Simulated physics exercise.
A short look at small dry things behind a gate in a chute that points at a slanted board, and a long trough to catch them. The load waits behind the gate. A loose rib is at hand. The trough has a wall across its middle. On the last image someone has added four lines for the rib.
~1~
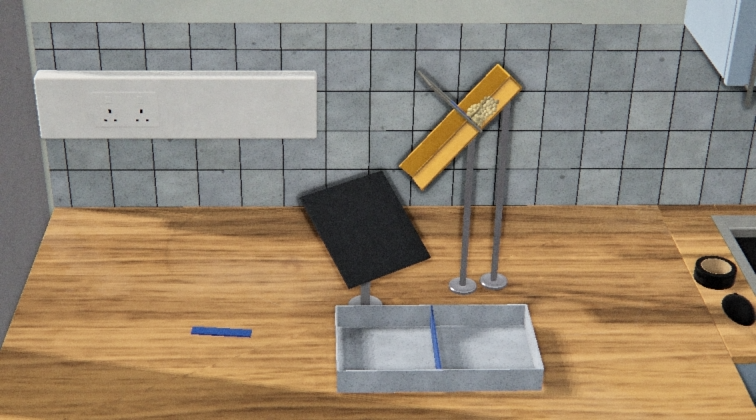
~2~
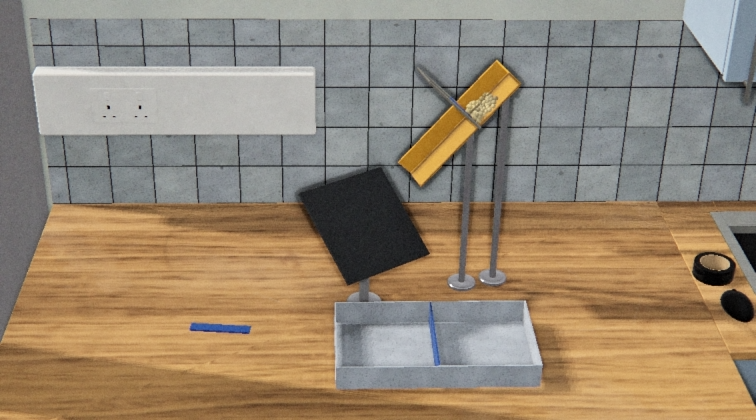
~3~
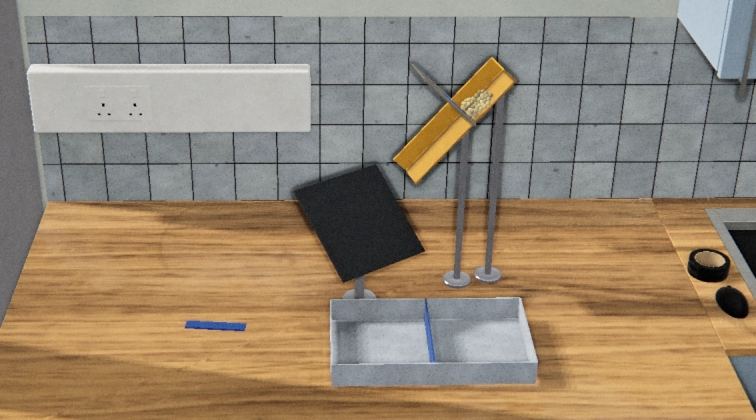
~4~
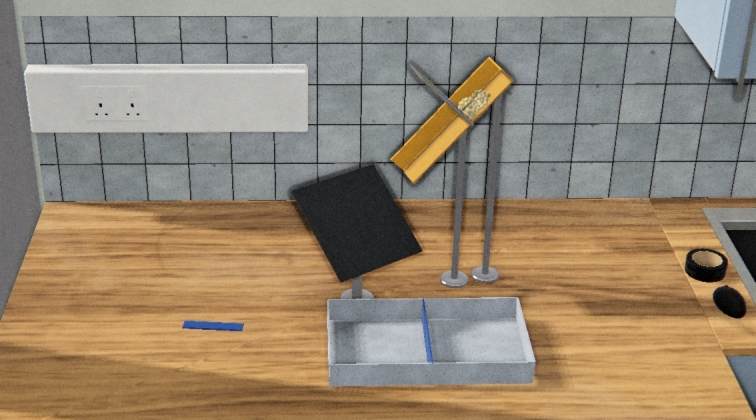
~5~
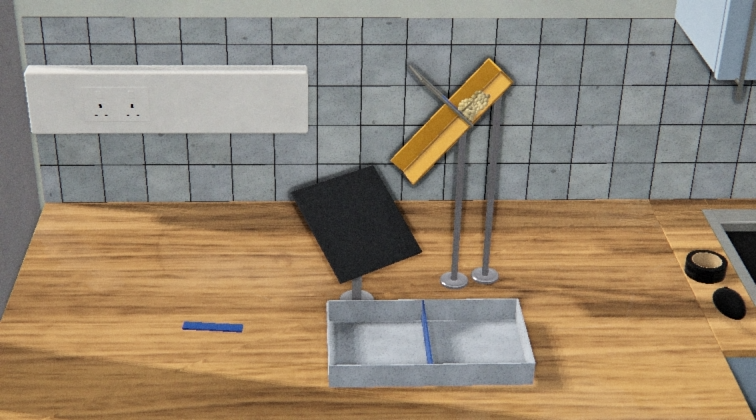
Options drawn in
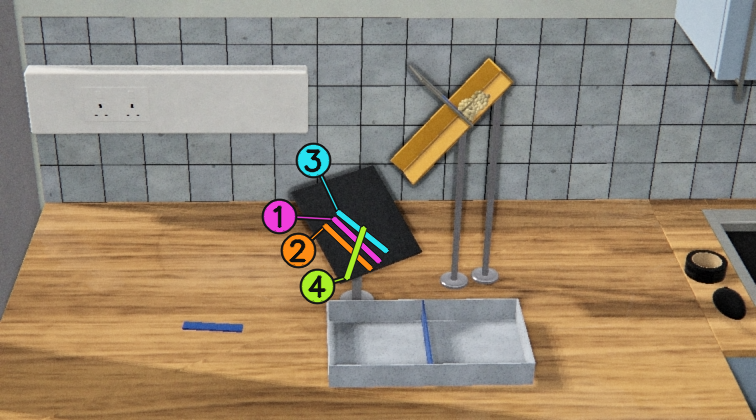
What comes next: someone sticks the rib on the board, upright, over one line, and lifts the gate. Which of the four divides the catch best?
Line 3 does it best.
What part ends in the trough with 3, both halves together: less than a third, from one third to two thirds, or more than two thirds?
Line 3 gives more than two thirds.
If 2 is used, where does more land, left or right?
More lands on the left.
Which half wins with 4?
The left half.
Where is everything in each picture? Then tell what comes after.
Load behind the gate at (477, 113), soya beans; lip of the chute at (417, 183), sloping fairly steeply, in the first picture.
Middle of the board at (365, 224), tilted fairly steeply; middle of its low edge at (390, 269); of its high edge at (341, 180), in the second picture.
Front corners of the trough at (332, 364) and (537, 362); front end of its middle wall at (435, 363); gate still shut at (452, 103), in the third picture.
Middle of the load at (468, 106); lip at (408, 177), in the fourth picture.
Middle of the load at (468, 107); lip at (408, 178), in the fifth picture.
On the marked copy, line 1 from (334, 219) to (378, 260); line 2 from (325, 226) to (369, 268); line 3 from (338, 212) to (386, 250); line 4 from (363, 228) to (347, 277).
For line 1, of what is caught, most in the left half, about a quarter in the right.
For line 2, of what is caught, most in the left half, a small part in the right.
For line 3, of what is caught, about half in the left half, about half in the right.
For line 4, of what is caught, nearly all in the left half, a small part in the right.
